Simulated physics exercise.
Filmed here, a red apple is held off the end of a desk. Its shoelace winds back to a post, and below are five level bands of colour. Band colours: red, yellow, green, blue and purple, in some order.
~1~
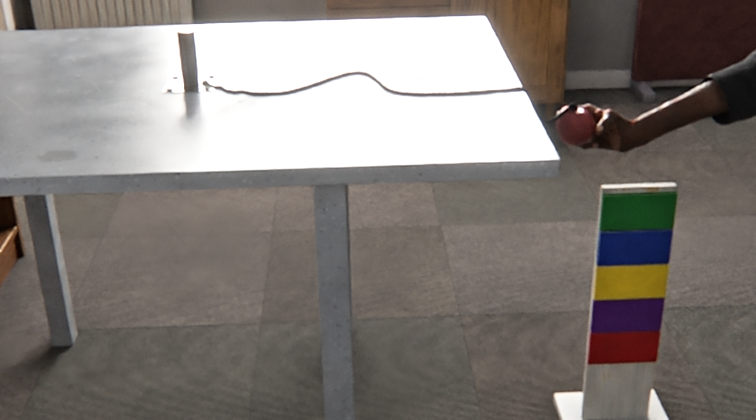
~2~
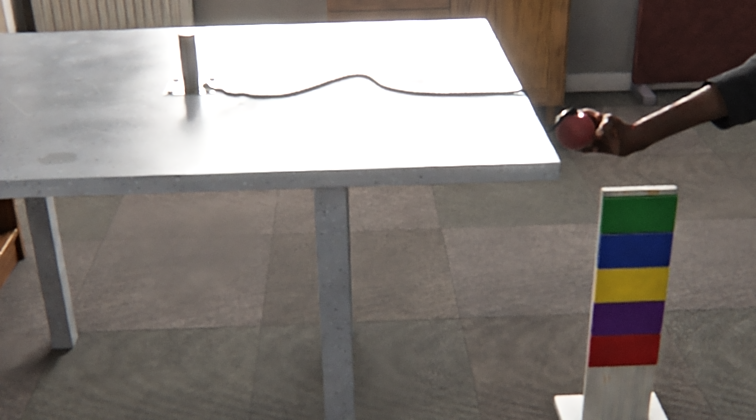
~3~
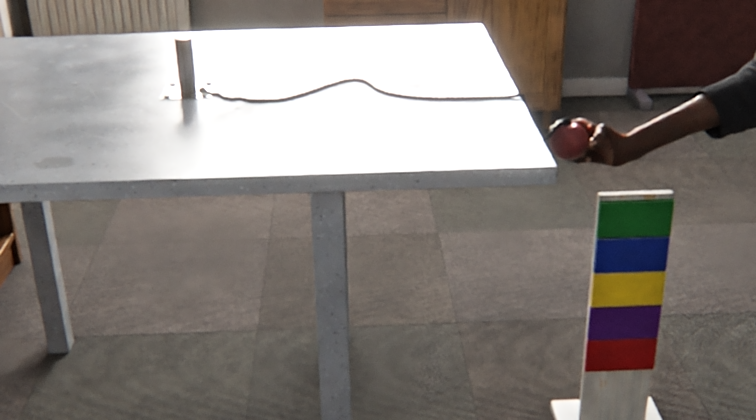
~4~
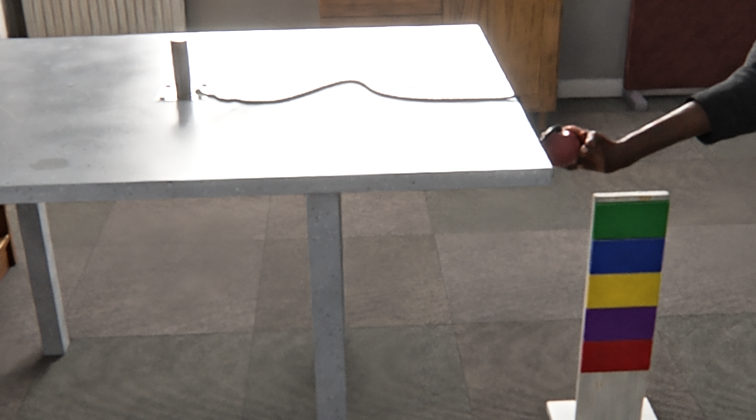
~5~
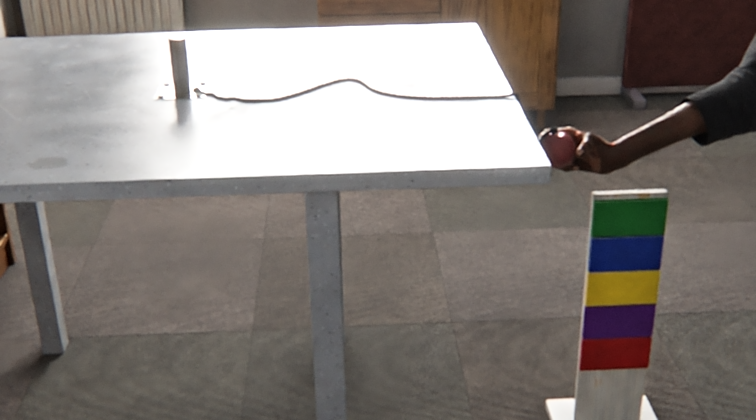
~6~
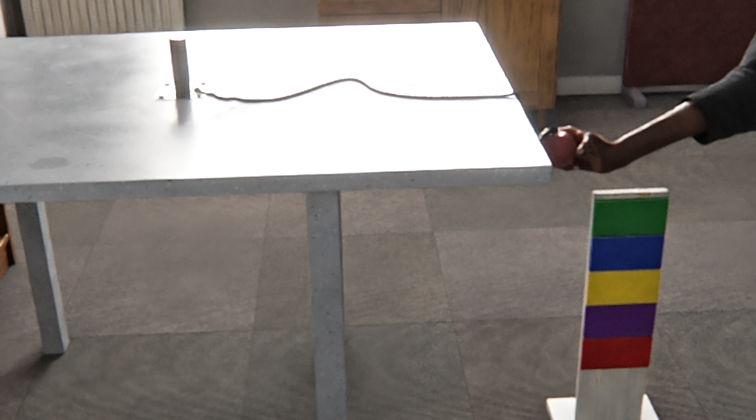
To begin with, a hand holds a red apple just off the right end of a desk, a shoelace winding back to a post, above a stand of five coloured bands. The whole view shifts slightly, then settles, while the hand keeps its grip and the shoelace keeps its loose curve.
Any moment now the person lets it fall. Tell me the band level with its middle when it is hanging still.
That is the blue band.
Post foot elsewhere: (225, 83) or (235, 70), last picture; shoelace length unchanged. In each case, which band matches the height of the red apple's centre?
In that order: Yellow; yellow.
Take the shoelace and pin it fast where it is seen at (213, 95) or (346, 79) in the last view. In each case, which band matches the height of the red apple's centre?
Taking the two tries in turn, you'd get blue and then green.
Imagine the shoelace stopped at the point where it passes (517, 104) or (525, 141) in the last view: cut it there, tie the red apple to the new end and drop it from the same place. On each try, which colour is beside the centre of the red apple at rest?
Try 1 - none, it hangs higher; try 2 - green.
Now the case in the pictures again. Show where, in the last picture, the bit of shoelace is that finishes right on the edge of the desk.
You'll find it close to (450, 97).
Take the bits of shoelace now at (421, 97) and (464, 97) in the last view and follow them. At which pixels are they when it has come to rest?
End positions: About (487, 86) and about (511, 107).
Soon after, apple near (476, 236); level with blue.
Then, apple near (526, 247); level with blue.
At rest, apple near (509, 248); level with blue. At blue.
